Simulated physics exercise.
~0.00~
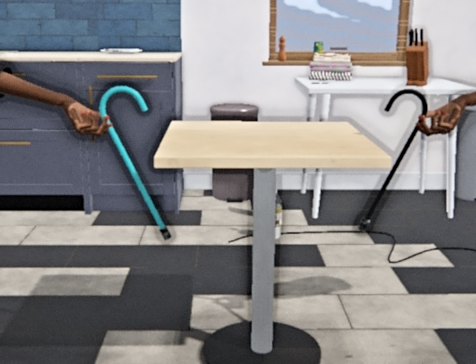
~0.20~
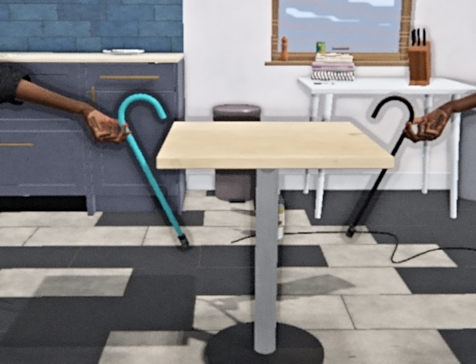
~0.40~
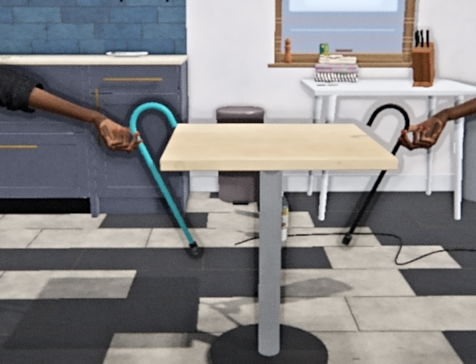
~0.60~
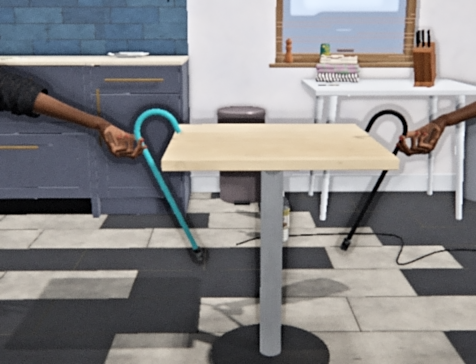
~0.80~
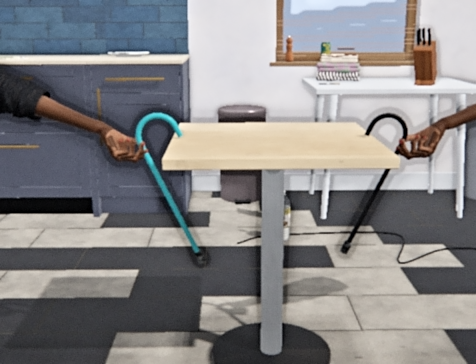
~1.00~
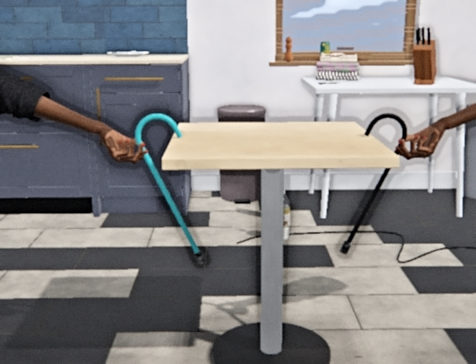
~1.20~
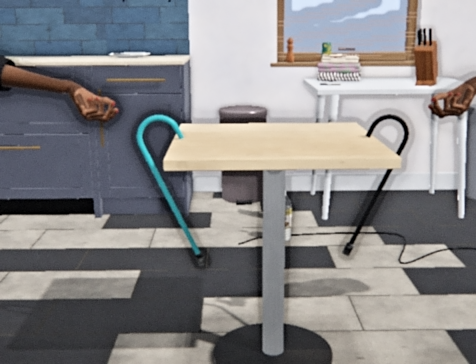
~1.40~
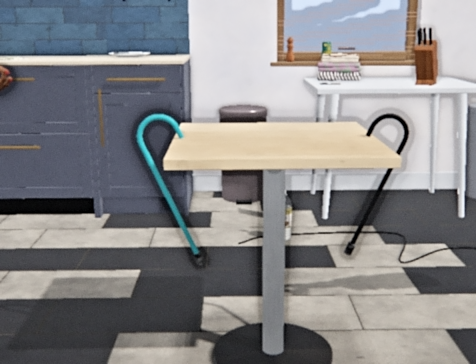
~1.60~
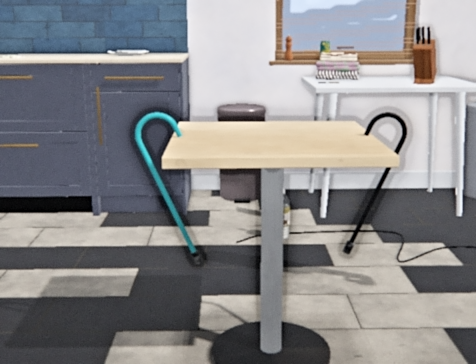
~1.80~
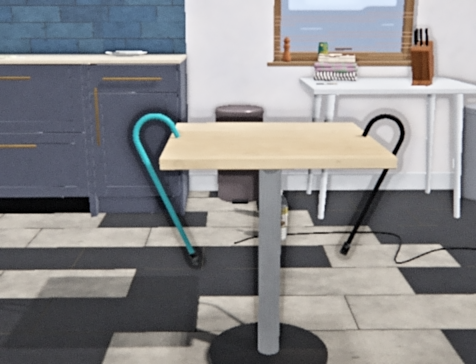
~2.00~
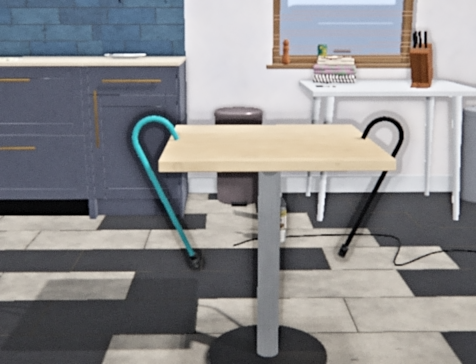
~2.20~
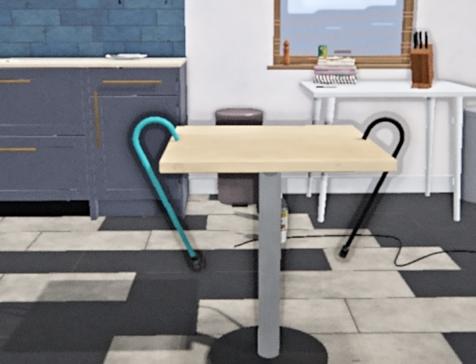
Two hands hook a turquoise cane and a black cane onto a table, which stay hanging.
